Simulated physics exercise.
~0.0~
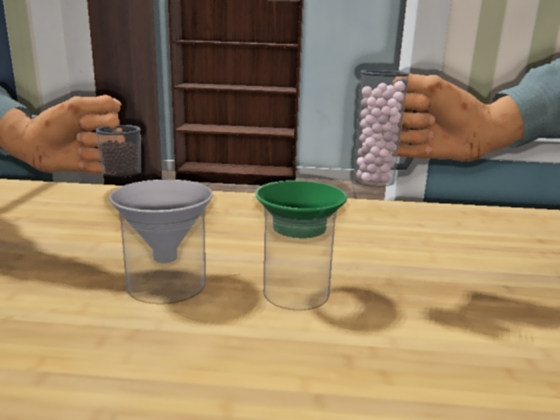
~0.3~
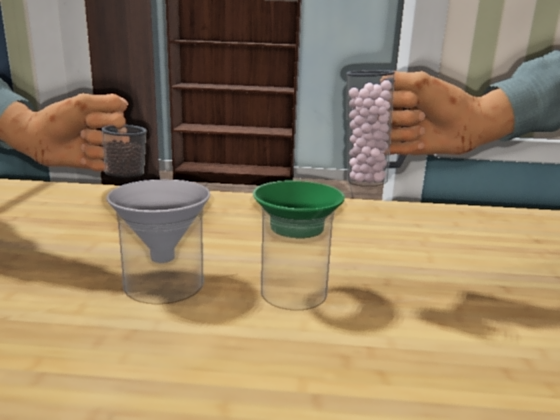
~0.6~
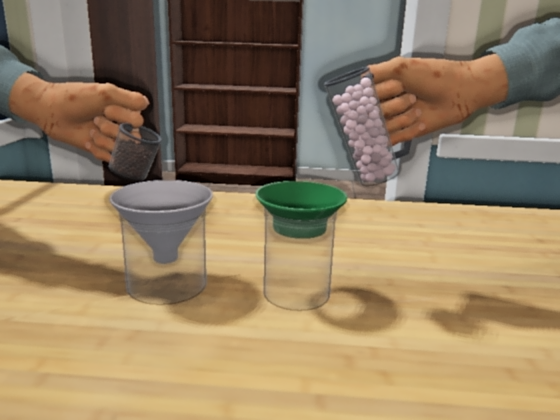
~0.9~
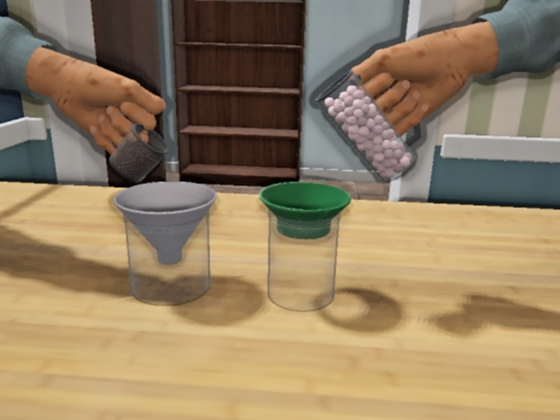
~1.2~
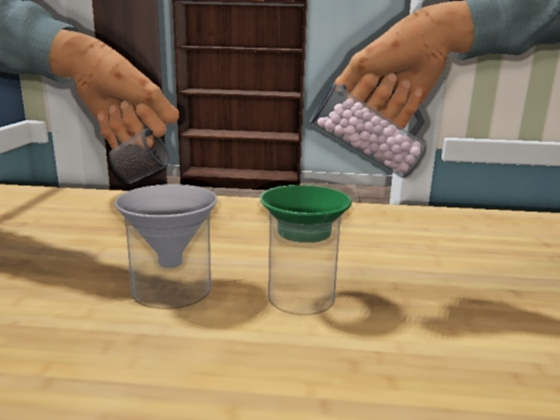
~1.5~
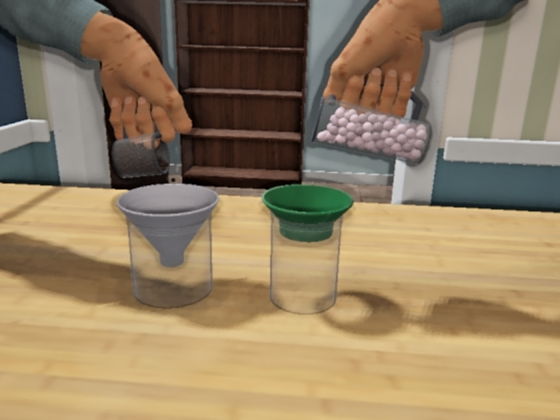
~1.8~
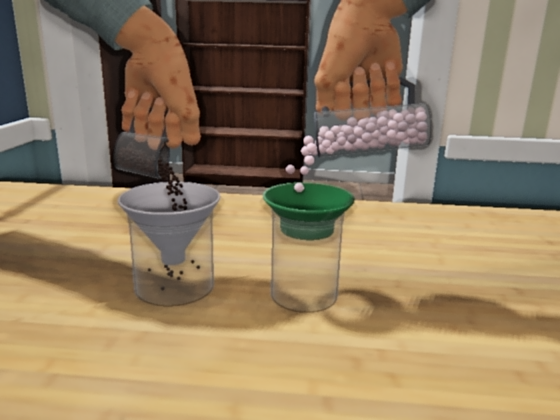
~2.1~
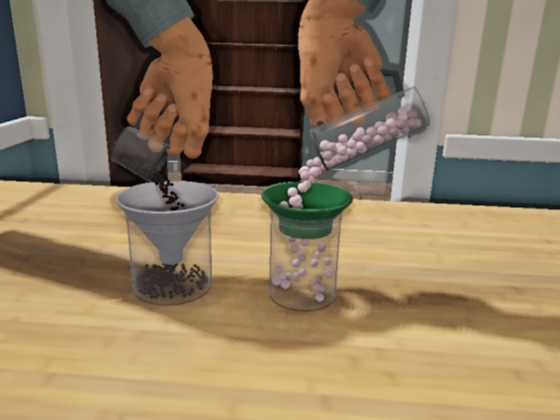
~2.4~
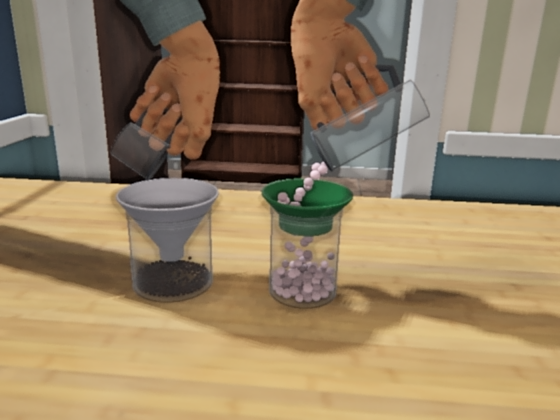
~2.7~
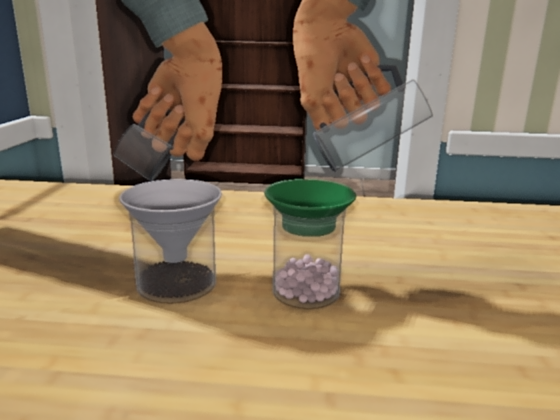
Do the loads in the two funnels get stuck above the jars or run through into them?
Both run through, with the dark grains ending in the left jar and the pink balls in the right jar.
